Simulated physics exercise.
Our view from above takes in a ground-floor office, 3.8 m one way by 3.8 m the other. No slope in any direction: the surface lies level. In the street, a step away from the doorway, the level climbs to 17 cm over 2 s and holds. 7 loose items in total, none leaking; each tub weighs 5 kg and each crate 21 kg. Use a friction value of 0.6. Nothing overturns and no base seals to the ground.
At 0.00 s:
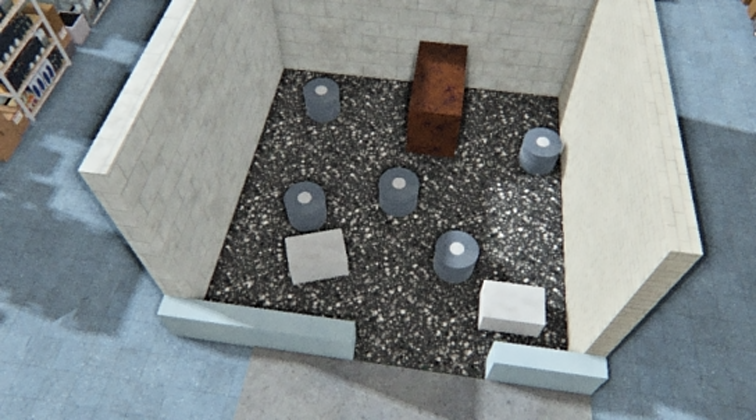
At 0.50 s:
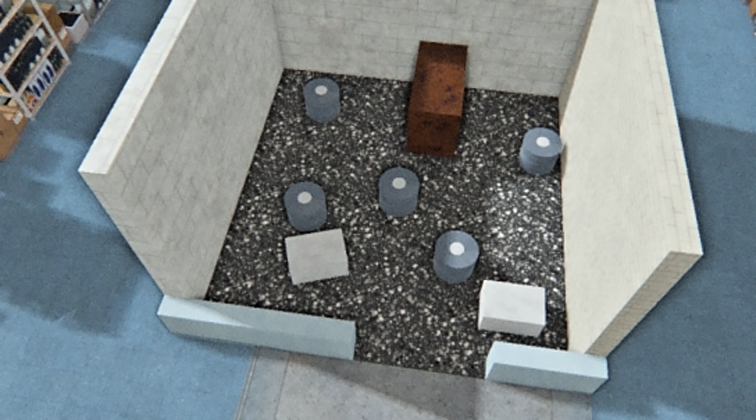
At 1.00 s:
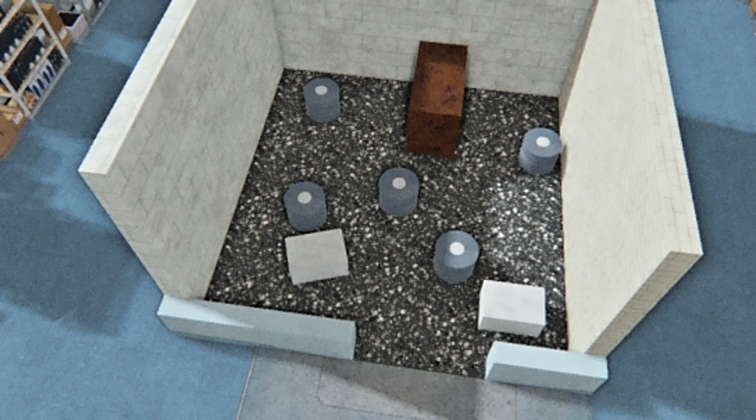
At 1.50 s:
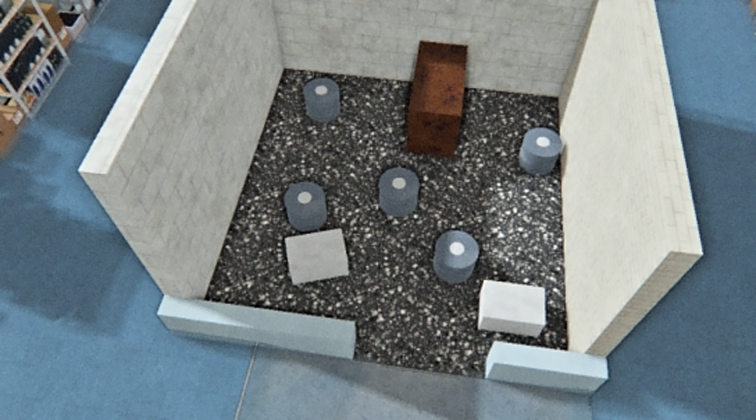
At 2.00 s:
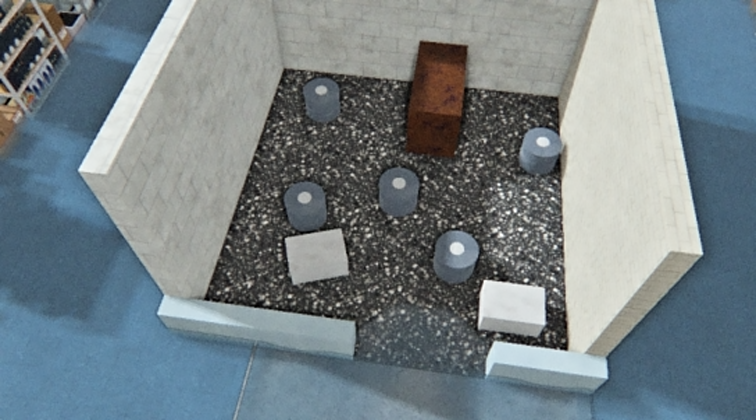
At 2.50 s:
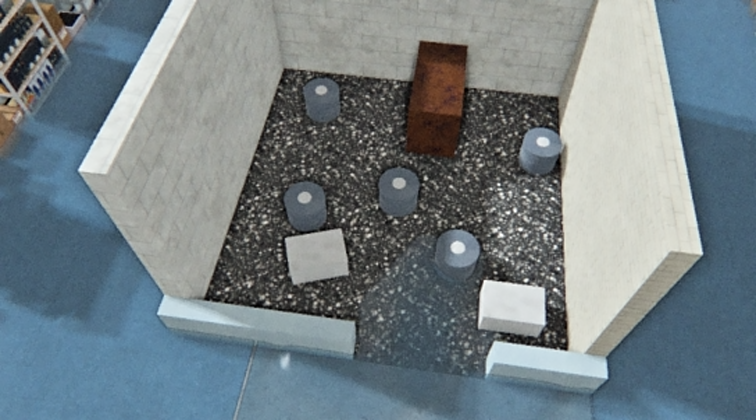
In a roofless ground-floor office seen from above, grey tubs, pale blocks and a rust-brown box stand on a speckled dark floor. Outside, the patchy street surface turns an even blue as water covers it, then a thin sheet passes the doorway and spreads inward, while the objects inside barely move.
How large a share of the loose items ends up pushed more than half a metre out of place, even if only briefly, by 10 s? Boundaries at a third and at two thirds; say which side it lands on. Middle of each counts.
It lands between a third and two thirds.
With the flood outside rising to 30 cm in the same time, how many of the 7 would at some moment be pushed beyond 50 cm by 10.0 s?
That would give 5.
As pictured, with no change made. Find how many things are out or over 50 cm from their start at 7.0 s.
I get 3.
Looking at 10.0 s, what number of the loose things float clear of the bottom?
I get 5.
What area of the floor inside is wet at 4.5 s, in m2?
Near 9.5 m2 in all.
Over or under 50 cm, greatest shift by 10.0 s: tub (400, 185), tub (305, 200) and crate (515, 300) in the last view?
In that order: Past it, under, under.
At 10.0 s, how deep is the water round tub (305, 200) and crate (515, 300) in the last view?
Around 4 cm and 8 cm.
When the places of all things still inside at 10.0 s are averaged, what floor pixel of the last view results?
(395, 174).
After 3.5 s 1 of 7 are over 50 cm from their spots; 0 afloat.
After 4.5 s 2 of 7 are over 50 cm from their spots; 1 afloat.
After 7.0 s 3 of 7 are over 50 cm from their spots; 4 afloat.
After 10.0 s 2 of 7 are over 50 cm from their spots, and 4 have been at some point; 5 afloat.
